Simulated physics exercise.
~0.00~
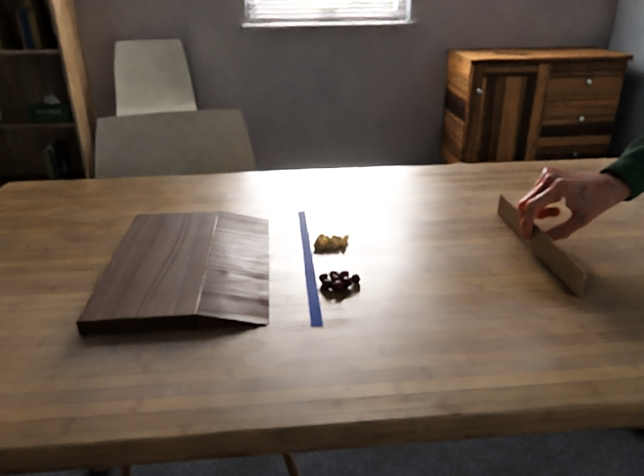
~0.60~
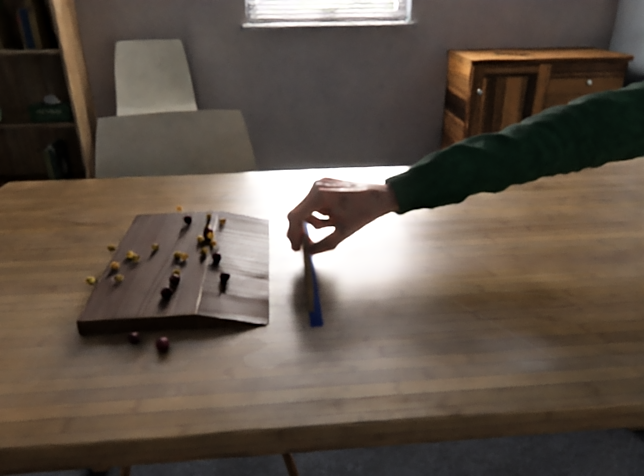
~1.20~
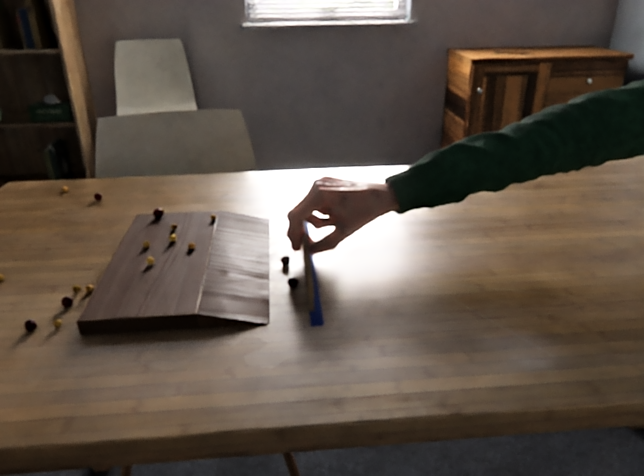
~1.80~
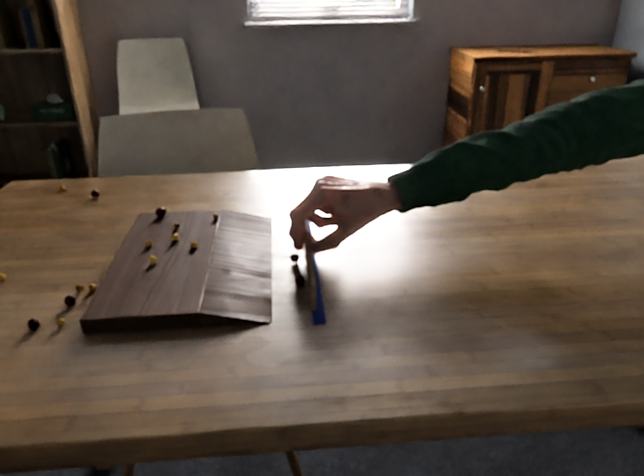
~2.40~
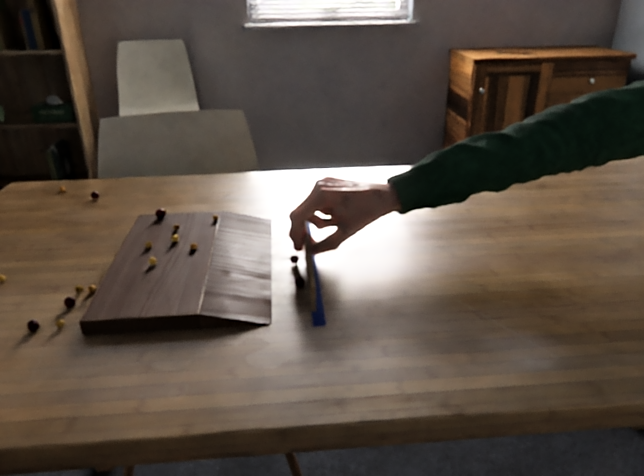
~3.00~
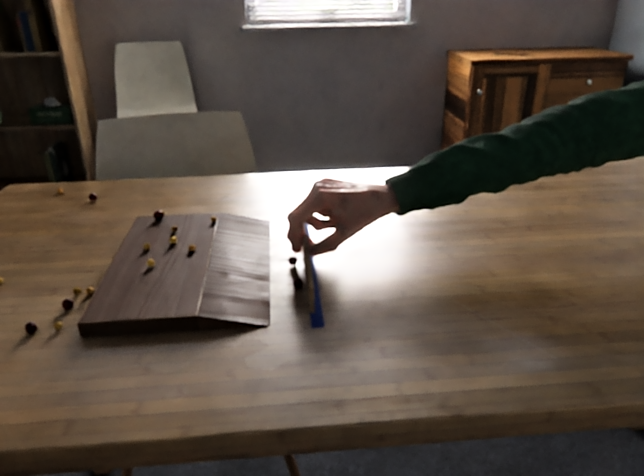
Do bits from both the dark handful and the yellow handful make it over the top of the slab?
Yes, both handfuls sent bits over the top, and dark and yellow ones ended up on the table beyond the slab.
